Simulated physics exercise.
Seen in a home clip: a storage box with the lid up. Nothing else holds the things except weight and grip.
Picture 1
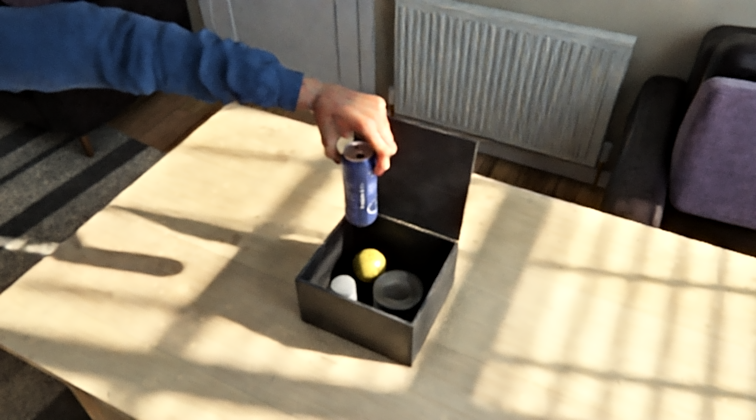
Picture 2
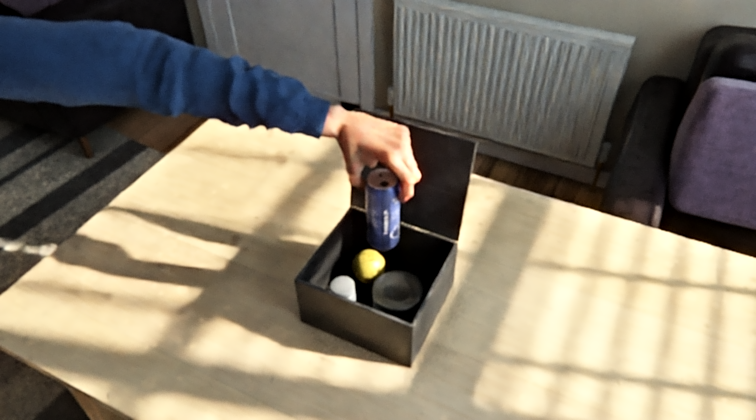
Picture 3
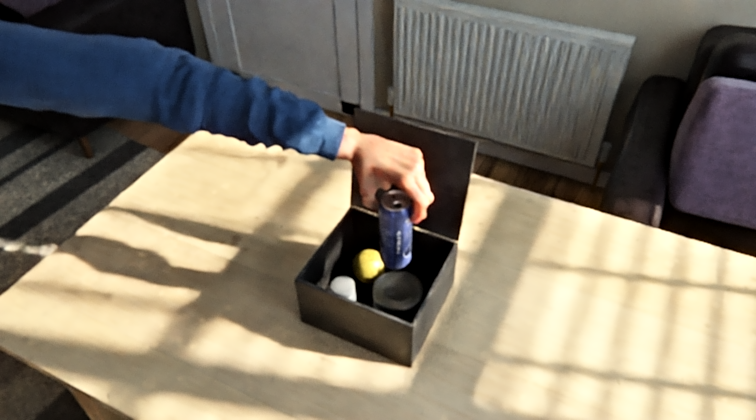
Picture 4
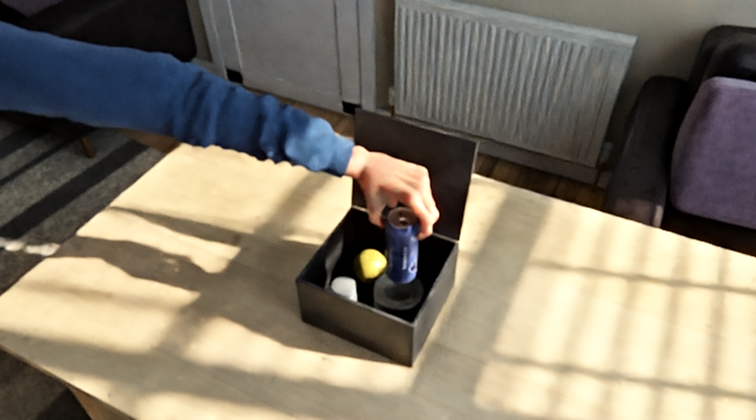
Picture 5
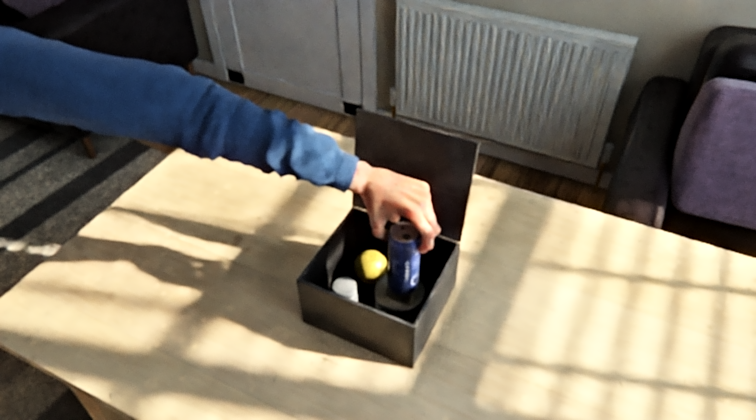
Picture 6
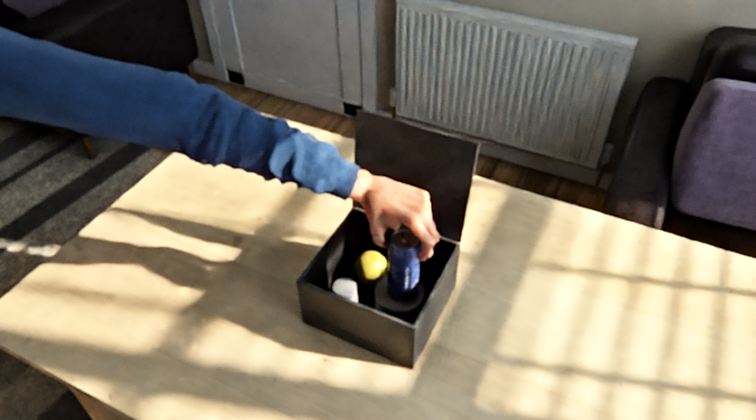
On a sunlit wooden table, a hand in a blue sleeve lowering a blue can into an open black box beside a yellow apple.
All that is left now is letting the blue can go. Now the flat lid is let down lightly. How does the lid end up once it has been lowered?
The lid remains propped up above the rim.
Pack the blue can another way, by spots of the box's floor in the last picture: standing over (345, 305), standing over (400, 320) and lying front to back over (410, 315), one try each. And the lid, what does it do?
Lid: First closed, second open, third closed.
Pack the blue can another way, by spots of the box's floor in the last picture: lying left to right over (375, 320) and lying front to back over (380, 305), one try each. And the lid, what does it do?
The lid goes all the way down the first time and goes all the way down the second time.
Then, 1.00 s on from there, lid starting down.
Then, 1.40 s on from there, lid 75° above the rim.
Then, 1.50 s on from there, lid 67° above the rim.
Then, 1.70 s on from there, lid 46° above the rim.
In the end, lid 46° above the rim; all 4 unmoved. At the end, from the last picture's camera, blue can near (404, 268).
